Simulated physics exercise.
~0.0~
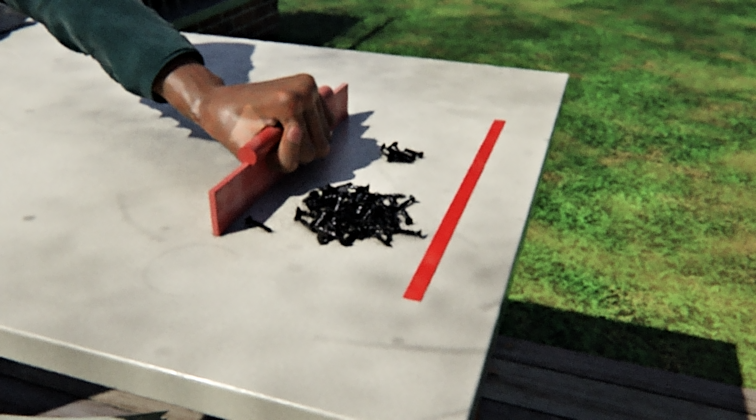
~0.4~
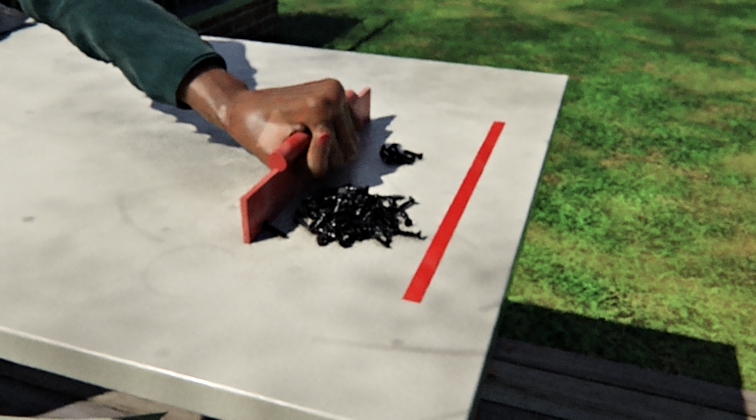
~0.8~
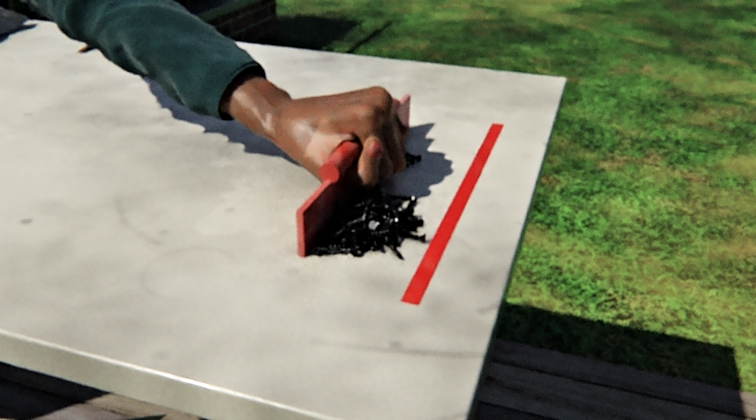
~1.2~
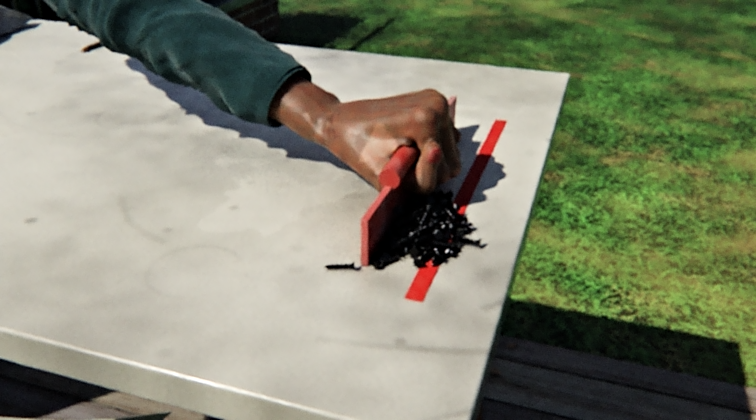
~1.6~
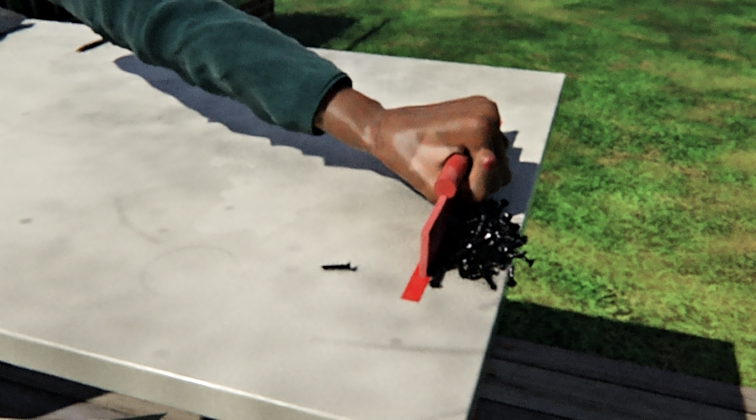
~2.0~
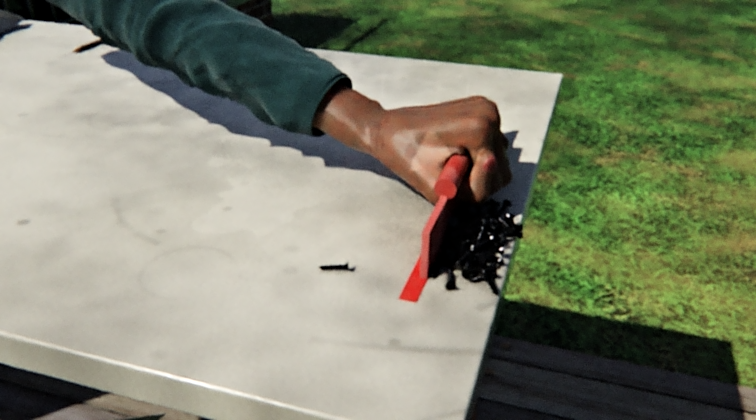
A hand slides a red scraper right, pushing black screws over red tape toward the table's edge.
